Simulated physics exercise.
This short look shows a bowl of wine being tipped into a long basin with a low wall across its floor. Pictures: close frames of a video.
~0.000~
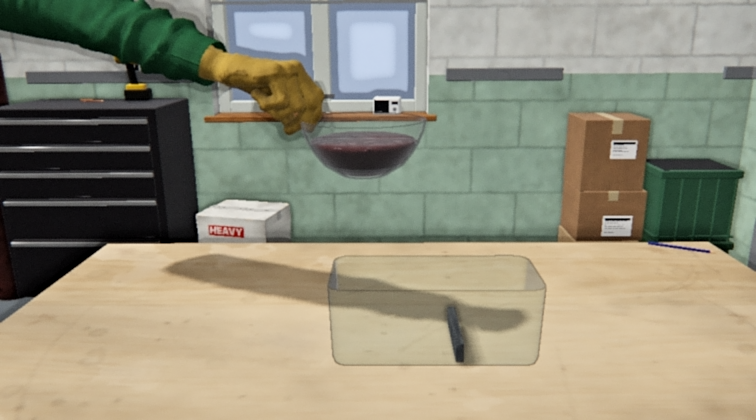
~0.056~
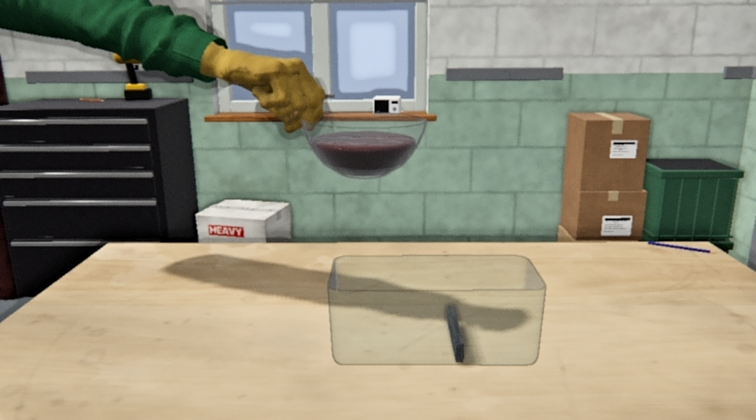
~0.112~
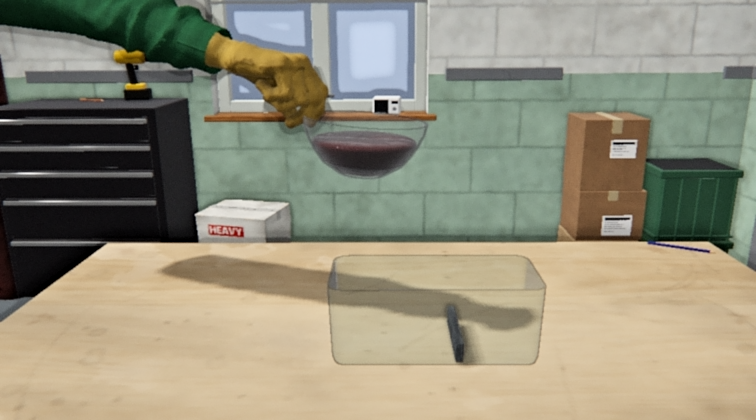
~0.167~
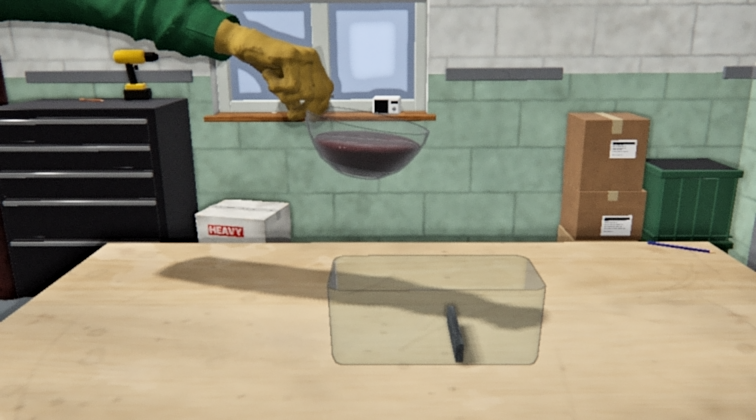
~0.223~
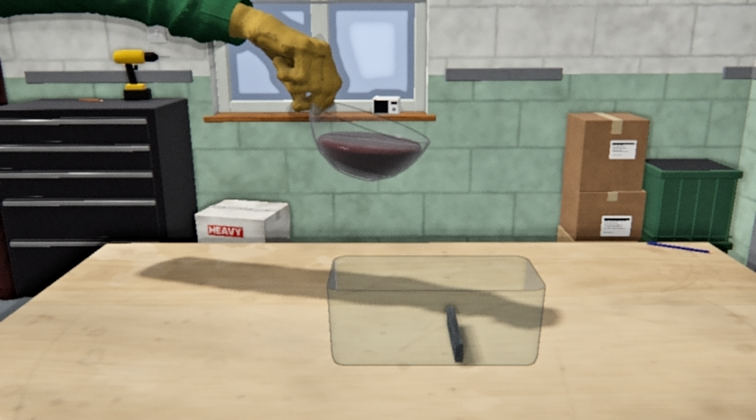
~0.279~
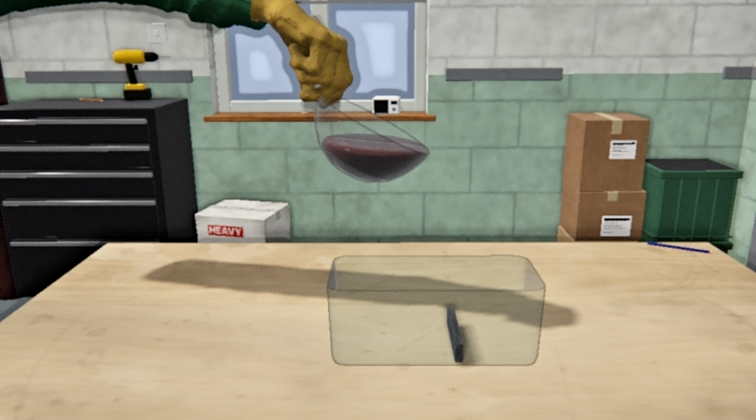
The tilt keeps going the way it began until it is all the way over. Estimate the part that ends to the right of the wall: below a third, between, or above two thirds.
No lower than a third, no higher than two thirds.
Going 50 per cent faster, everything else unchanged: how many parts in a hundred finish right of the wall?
Roughly 45 in a hundred.
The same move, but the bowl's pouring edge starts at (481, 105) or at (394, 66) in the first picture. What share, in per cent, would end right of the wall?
Roughly 55 % the first time and roughly 30 % the second.
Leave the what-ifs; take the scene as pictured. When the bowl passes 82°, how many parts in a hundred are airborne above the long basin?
55 %.
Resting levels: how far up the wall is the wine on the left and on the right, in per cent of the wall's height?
On the left roughly 40, on the right roughly 70.
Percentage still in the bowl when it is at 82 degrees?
Still holding around 20 %, give or take.
A moment on, the bowl is tipped on its side and 22 per cent is still to pour, 2 is left of the wall and 21 right of it.
Next, the bowl is tipped on its side and 0 per cent is still to pour, 33 is left of the wall and 59 right of it.
Then the bowl is tipped on its side and 0 per cent is still to pour, 43 is left of the wall and 55 right of it.
Later the bowl is tipped on its side and 0 per cent is still to pour, 45 is left of the wall and 54 right of it.
Finally, 45 per cent lies left of the wall, 54 right of it and 1 outside.
